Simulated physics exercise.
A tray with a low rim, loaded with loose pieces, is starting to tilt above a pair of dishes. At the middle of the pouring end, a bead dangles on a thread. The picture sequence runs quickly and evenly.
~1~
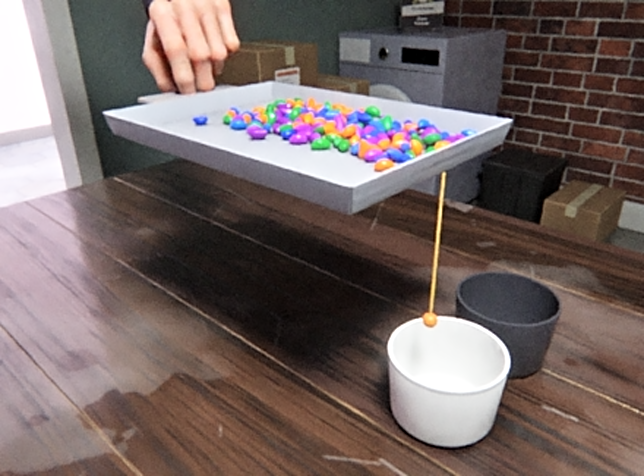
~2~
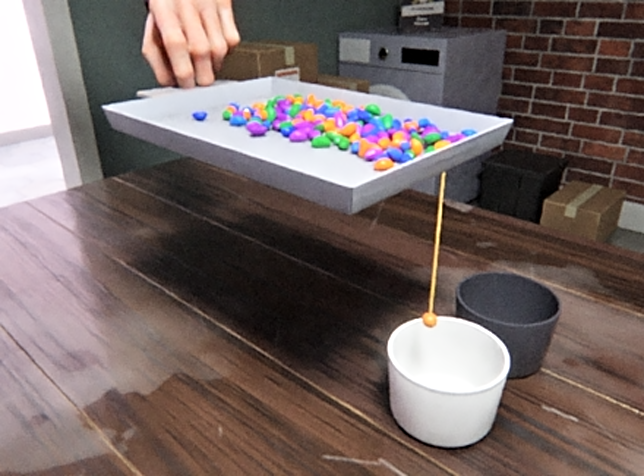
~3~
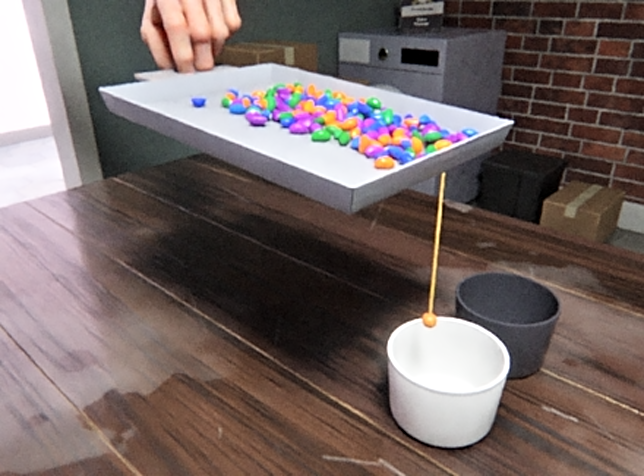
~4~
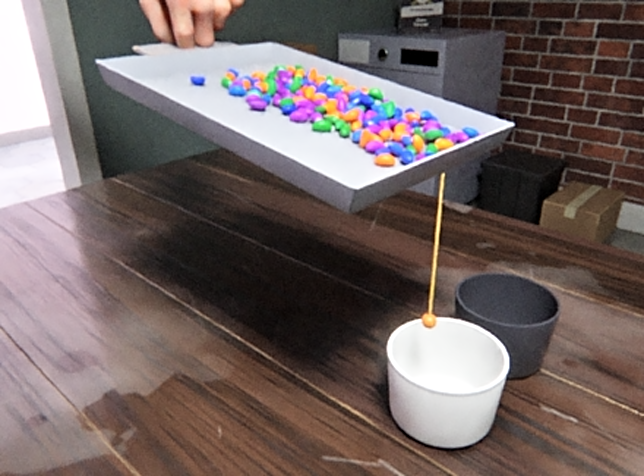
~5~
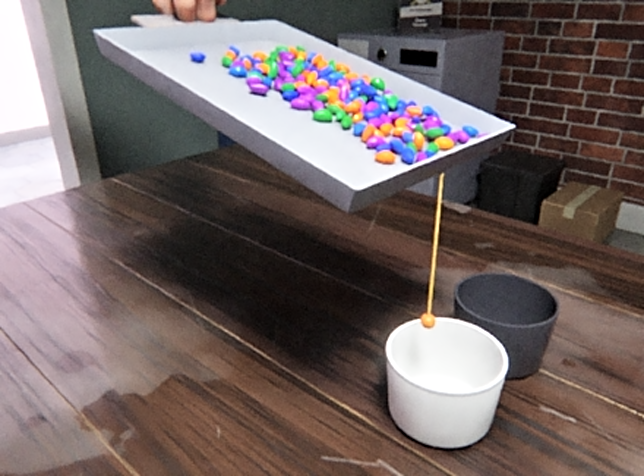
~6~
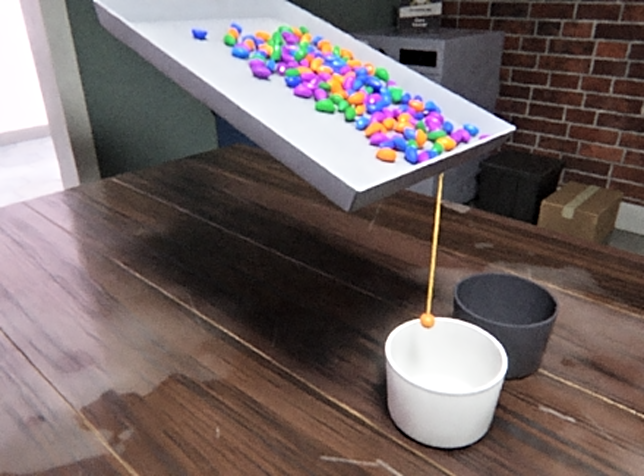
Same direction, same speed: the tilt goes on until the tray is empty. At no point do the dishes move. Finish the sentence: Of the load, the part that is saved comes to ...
Less than half of it.
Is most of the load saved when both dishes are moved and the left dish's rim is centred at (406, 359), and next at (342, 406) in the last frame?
One: Not half. Two: Less than half.
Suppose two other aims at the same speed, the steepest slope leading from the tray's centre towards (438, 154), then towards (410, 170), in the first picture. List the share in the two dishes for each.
The share is 70 per cent in the first and 20 per cent in the second.
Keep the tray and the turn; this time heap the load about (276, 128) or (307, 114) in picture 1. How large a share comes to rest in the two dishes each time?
It comes to about 30 per cent the first time and about 40 per cent the second.
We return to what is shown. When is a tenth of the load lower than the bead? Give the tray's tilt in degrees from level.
That happens at close to 90 degrees.
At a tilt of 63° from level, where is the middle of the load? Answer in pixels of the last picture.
The middle of the load sits near (443, 105).
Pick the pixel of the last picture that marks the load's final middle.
Roughly at pixel (485, 428).
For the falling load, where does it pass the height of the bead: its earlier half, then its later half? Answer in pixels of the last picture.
Roughly (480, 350) first, then roughly (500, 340).
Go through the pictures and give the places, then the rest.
The first frame shows corners of the pouring end (351, 183) and (505, 120), level; middle of the load (334, 126), jelly beans; left dish (497, 402); right dish (552, 338); bead on its thread (430, 321).
The second frame shows corners of the pouring end (351, 183) and (505, 120), level; middle of the load (334, 124).
The third frame shows corners of the pouring end (352, 183) and (506, 121), tipped barely, level across its low end; middle of the load (334, 116).
The fourth frame shows corners of the pouring end (354, 184) and (507, 123), tipped a little, level across its low end; middle of the load (335, 105).
The fifth frame shows corners of the pouring end (356, 184) and (508, 125), tipped a little, level across its low end; middle of the load (337, 93).
The sixth frame shows corners of the pouring end (358, 184) and (509, 126), tipped clearly, level across its low end; middle of the load (340, 81); left dish (495, 403); right dish (549, 339).
Just after the last frame, tray tipped steeply; almost all on the tray; just a few in the air.
A moment on, tray tipped past a quarter turn; roughly a third on the tray; about a tenth in the left dish; just a few in the right dish; about a tenth outside both; roughly a third in the air.
Further on, tray tipped past a quarter turn; roughly a quarter in the left dish; about a tenth in the right dish; roughly two thirds outside both.
When it is over, tray tipped past a quarter turn; roughly a quarter in the left dish; about a tenth in the right dish; roughly two thirds outside both.
